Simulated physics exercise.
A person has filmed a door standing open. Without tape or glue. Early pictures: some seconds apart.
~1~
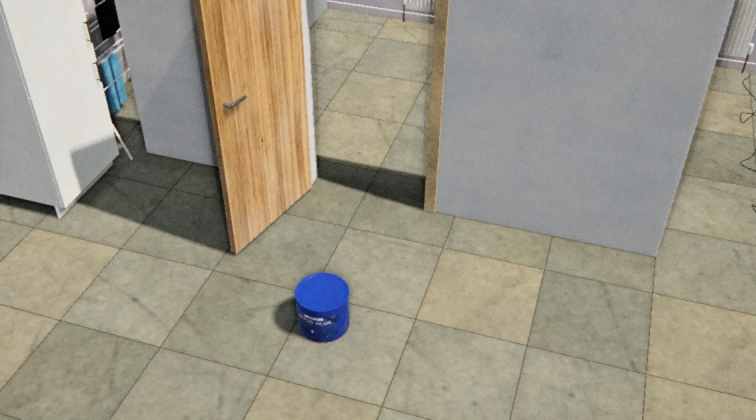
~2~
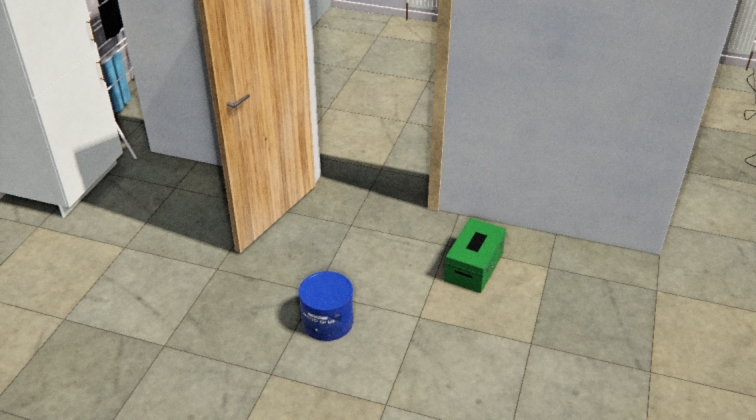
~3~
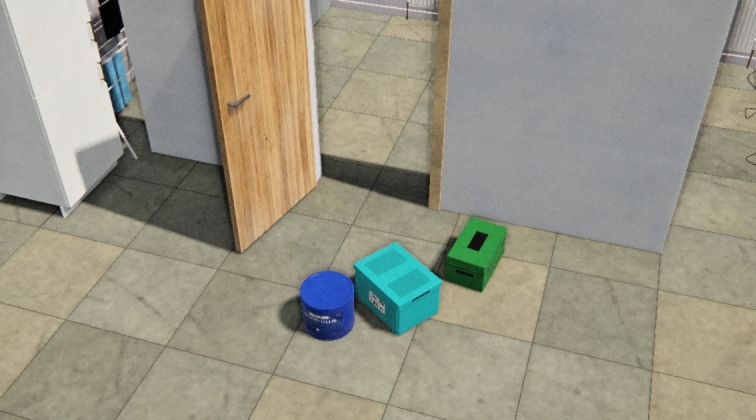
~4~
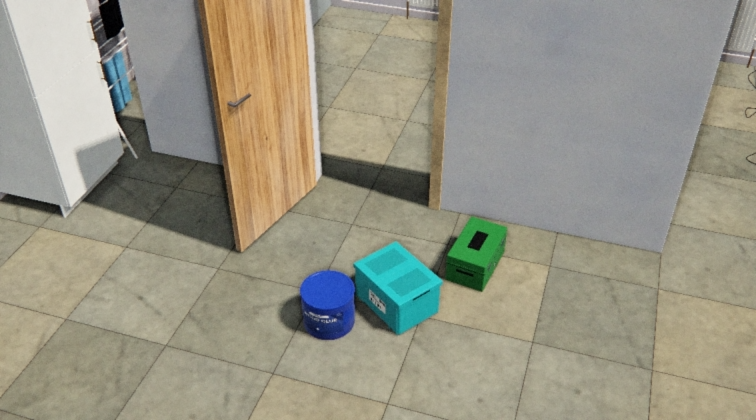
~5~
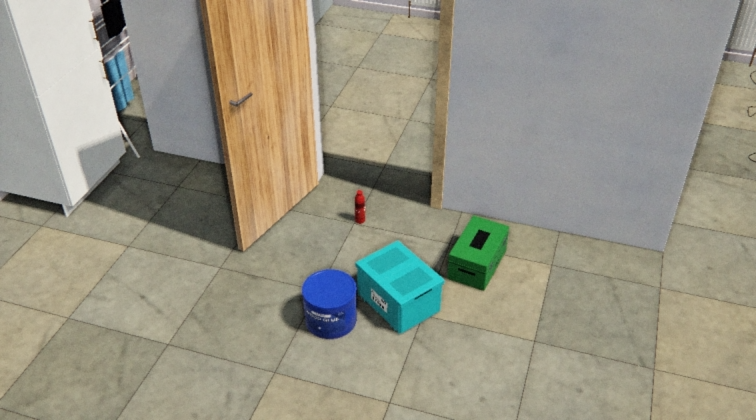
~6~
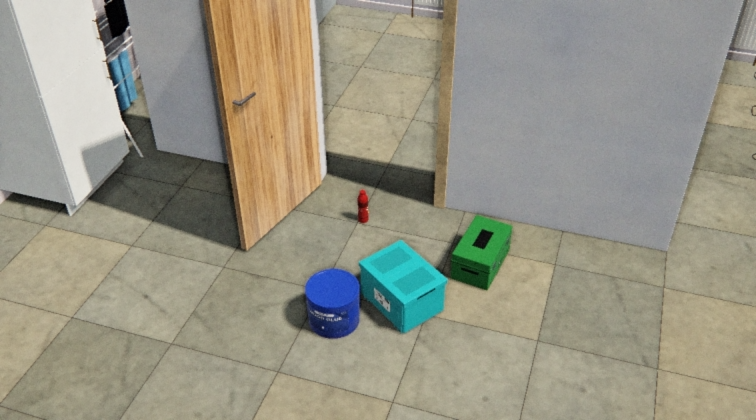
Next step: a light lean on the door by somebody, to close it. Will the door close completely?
Yes.
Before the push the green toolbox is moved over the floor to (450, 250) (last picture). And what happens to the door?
After that it finishes its swing.
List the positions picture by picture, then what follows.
In the first picture, door wide open and still.
In the second picture, door wide open and still; blue pail (327, 306); green toolbox (475, 255).
In the third picture, door wide open and still; turquoise tote (397, 289); blue pail (328, 306).
In the fourth picture, door wide open and still; green toolbox (477, 253); turquoise tote (397, 288).
In the fifth picture, door wide open and still; blue pail (330, 304); green toolbox (479, 252).
In the sixth picture, door wide open and still; red bottle (363, 206); turquoise tote (402, 287).
Then, 1.30 s later than the last frame, door 70° open.
Then, 2.20 s later than the last frame, door 30° open; red bottle moved about its own width near (373, 201).
Then, 2.70 s later than the last frame, door 9° open; red bottle moved well along near (391, 187).
When it is over, door 0° open; moved from the start, red bottle; the other 3 as before. End places, in pixels of the last picture, red bottle near (397, 179).
